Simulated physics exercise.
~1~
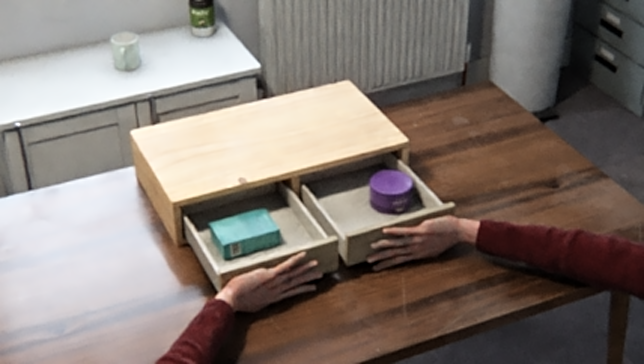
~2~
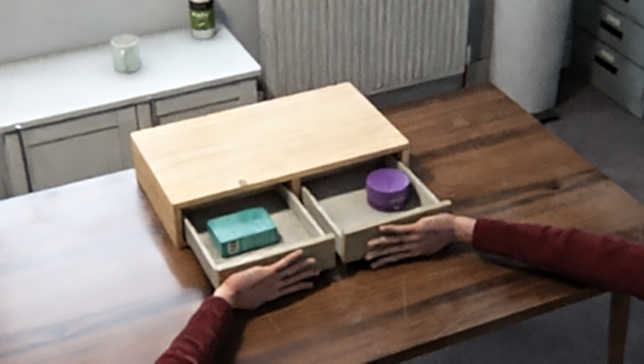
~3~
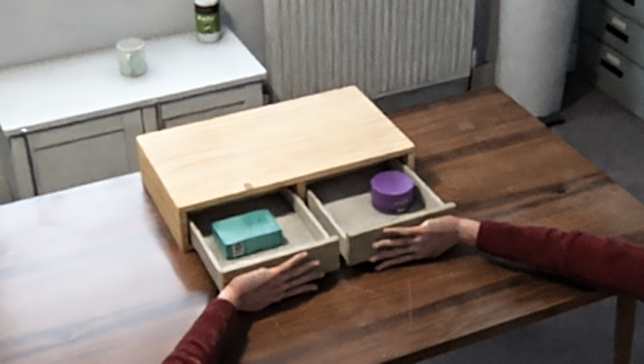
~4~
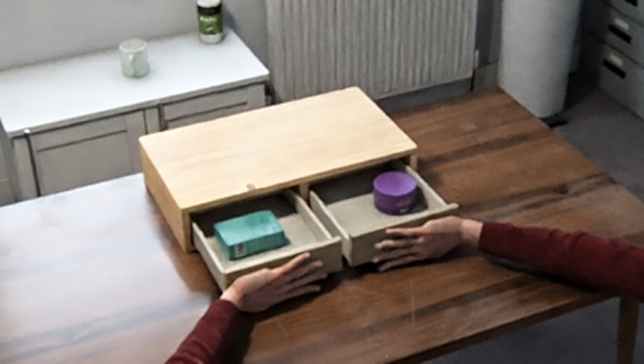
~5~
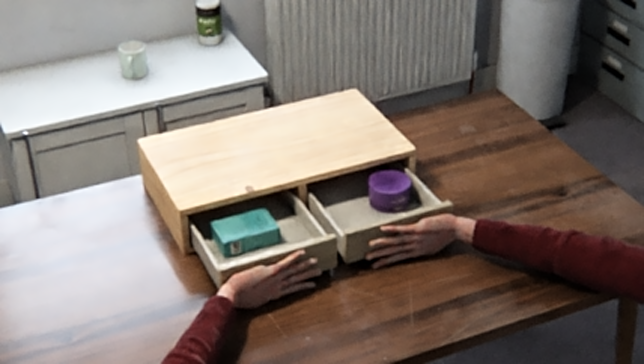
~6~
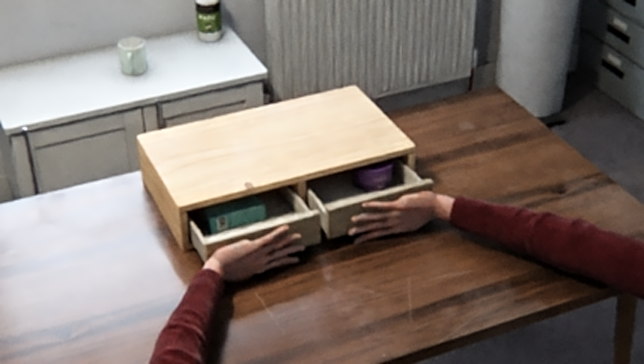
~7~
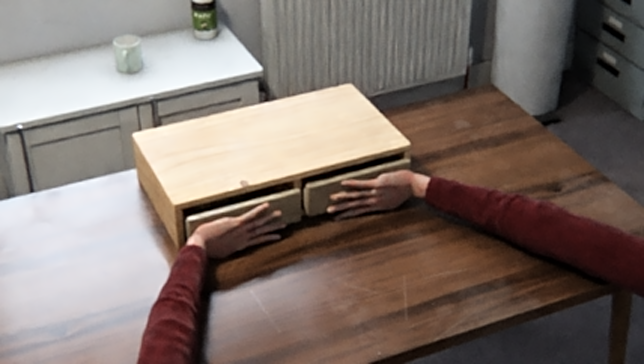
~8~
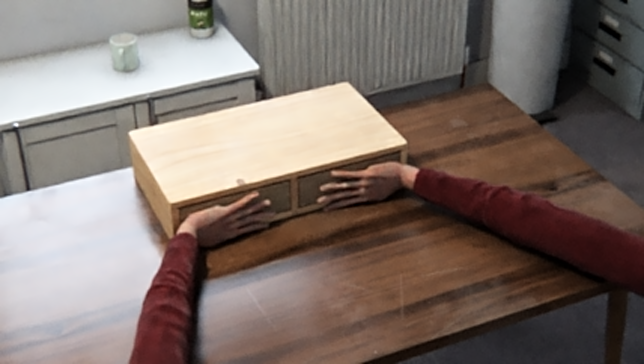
Two hands pushing both open drawers of a low wooden cabinet fully shut, enclosing a turquoise packet and a purple tub.
